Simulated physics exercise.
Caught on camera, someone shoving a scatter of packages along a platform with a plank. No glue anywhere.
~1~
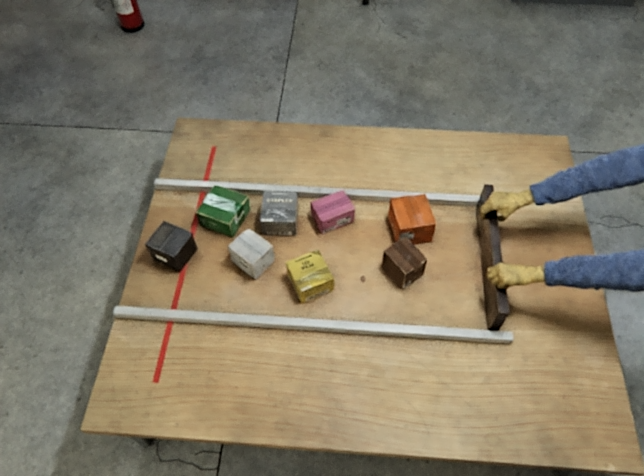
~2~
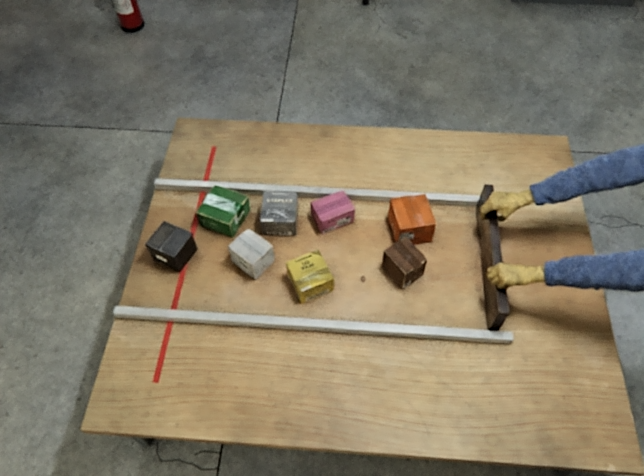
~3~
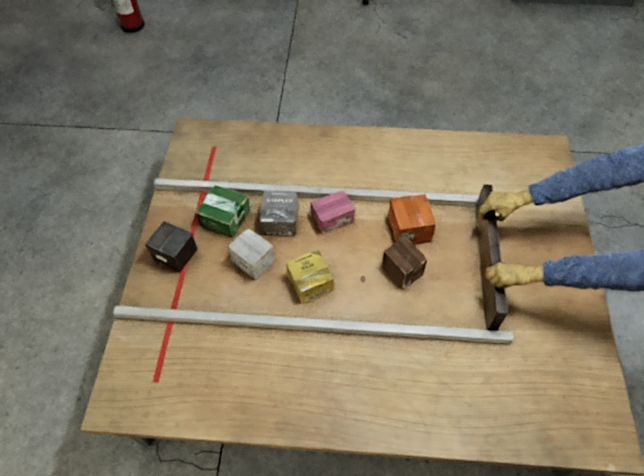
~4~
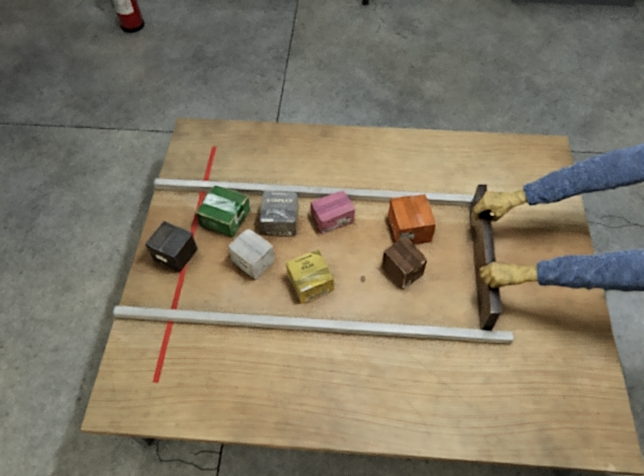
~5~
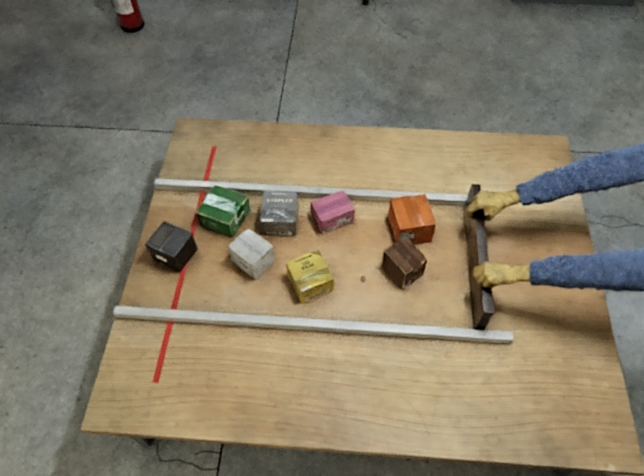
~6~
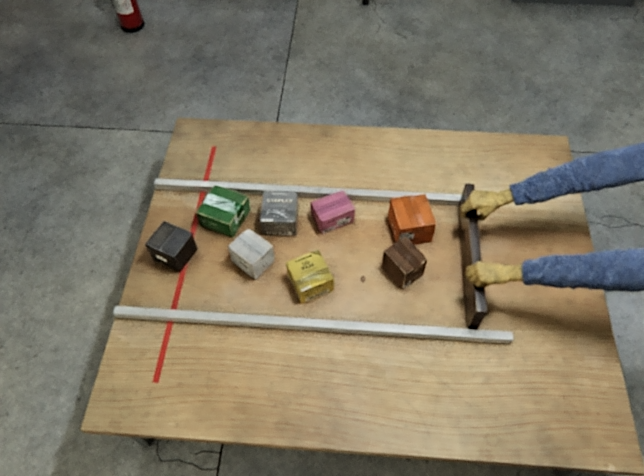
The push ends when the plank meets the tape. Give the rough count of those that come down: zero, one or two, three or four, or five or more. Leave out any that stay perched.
Here the number that fall off is three or four.
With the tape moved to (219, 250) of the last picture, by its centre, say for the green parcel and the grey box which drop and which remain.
The green parcel goes over, the grey box comes down.
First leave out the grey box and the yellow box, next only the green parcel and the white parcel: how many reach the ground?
First 3, then 2.
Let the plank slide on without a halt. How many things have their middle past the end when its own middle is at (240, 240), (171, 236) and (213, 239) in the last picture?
The counts: 1, 5 and 3.
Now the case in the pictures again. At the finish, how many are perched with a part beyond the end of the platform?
That would be 1.
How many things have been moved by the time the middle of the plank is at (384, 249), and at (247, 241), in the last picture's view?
3 and 8.
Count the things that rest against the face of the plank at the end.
The number is 3.
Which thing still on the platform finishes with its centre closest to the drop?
Foremost is the white parcel.
Soon after, none off yet; black tote at rest near (173, 247); green parcel moving near (221, 211); white parcel at rest near (252, 254).
In the end, the number that fall off is three or four; gone, pink parcel, grey box, green parcel and black tote.
